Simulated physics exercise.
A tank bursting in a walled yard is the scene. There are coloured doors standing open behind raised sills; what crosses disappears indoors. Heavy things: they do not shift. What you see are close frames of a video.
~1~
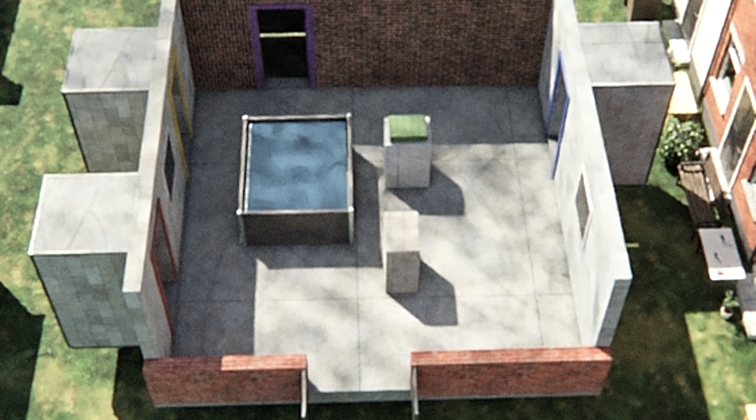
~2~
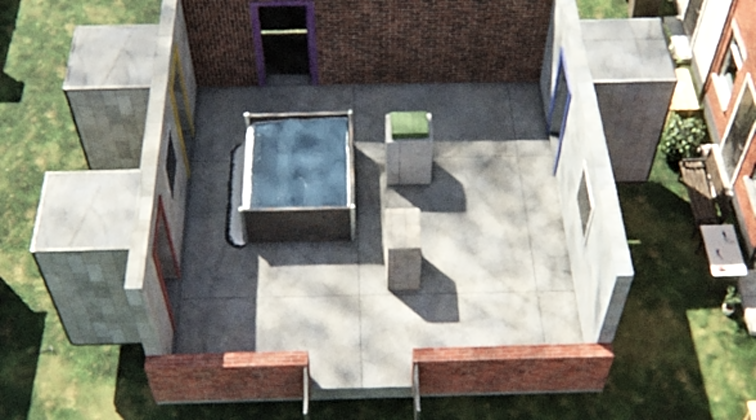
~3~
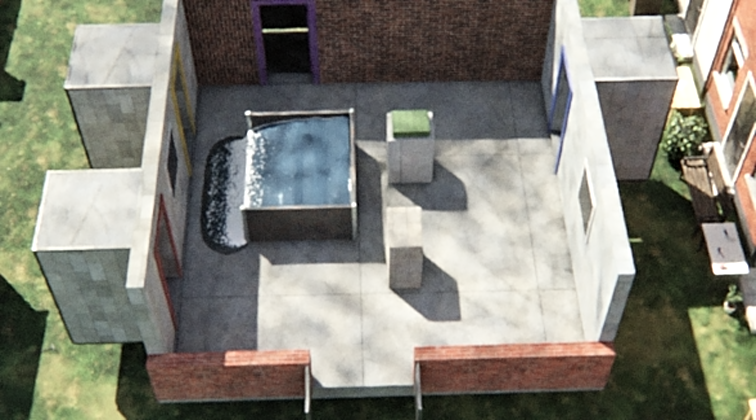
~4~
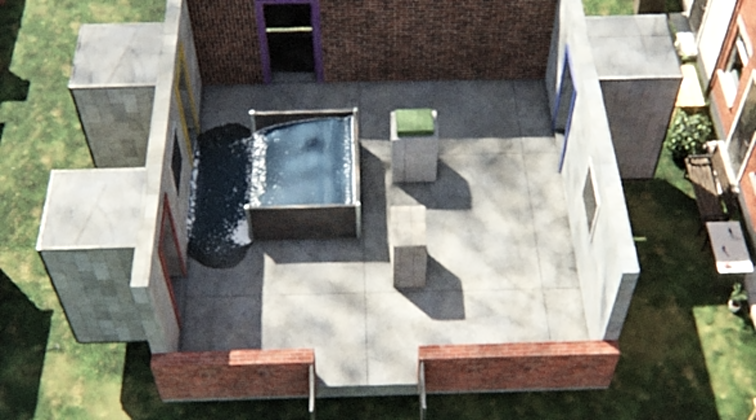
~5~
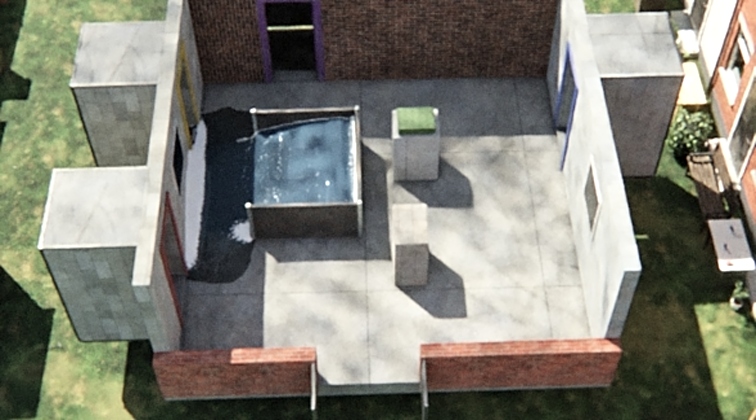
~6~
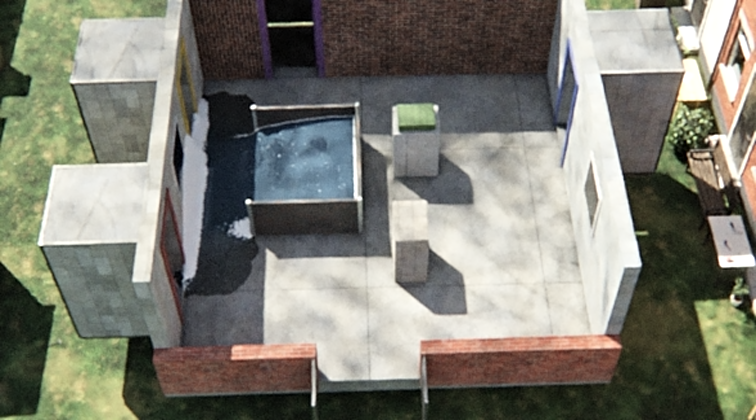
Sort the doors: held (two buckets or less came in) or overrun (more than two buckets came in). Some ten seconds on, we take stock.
Sorted: Red door overrun, yellow door overrun, blue door overrun, purple door overrun.
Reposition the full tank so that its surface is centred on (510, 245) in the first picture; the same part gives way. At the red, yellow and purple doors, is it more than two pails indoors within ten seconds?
Results - red: Tops the limit; yellow: Doesn't reach it; purple: Doesn't reach it.
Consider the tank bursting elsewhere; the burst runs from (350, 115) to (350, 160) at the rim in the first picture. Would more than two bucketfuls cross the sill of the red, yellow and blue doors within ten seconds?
Here's how it goes: The red door misses the threshold, then the yellow door misses the threshold, then the blue door crosses the threshold.
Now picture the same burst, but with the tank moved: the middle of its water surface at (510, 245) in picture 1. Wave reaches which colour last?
The blue-painted one, I reckon.
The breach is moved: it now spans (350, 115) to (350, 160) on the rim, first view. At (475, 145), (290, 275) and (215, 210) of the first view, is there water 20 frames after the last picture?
Going in your order, I'd say drenched, then still bare, then still bare.
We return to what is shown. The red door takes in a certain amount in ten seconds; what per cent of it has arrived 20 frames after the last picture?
The figure is near 85 per cent.
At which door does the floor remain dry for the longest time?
The door marked blue.
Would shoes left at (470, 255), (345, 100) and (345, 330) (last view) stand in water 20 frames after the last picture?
Result, in that order: Not wetted / wetted / wetted.
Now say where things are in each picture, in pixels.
In the first picture, still water in the open tank at (297, 166).
In the second picture, the front is at (241, 245), out from the gap at (249, 182).
In the third picture, the front is at (225, 250), out from the gap at (251, 183).
In the fourth picture, water pours out at (255, 183) and has run to (201, 258).
In the fifth picture, the front is at (187, 274), out from the gap at (257, 182).
In the sixth picture, the front is at (185, 292), out from the gap at (257, 179).
A moment on, water covers 20 % of the floor; the red door under two buckets in, the yellow door far over two buckets in, the blue door not reached, the purple door not reached.
Next, water covers 30 % of the floor; the red door over two buckets in, the yellow door far over two buckets in, the blue door not reached, the purple door wet at the sill, nothing in.
Then, water covers 60 % of the floor; the red door over two buckets in, the yellow door far over two buckets in, the blue door not reached, the purple door over two buckets in.
Later, water covers 85 % of the floor; the red door over two buckets in, the yellow door far over two buckets in, the blue door over two buckets in, the purple door over two buckets in.
In the end, water covers 95 % of the floor; the red door over two buckets in, the yellow door far over two buckets in, the blue door over two buckets in, the purple door over two buckets in.
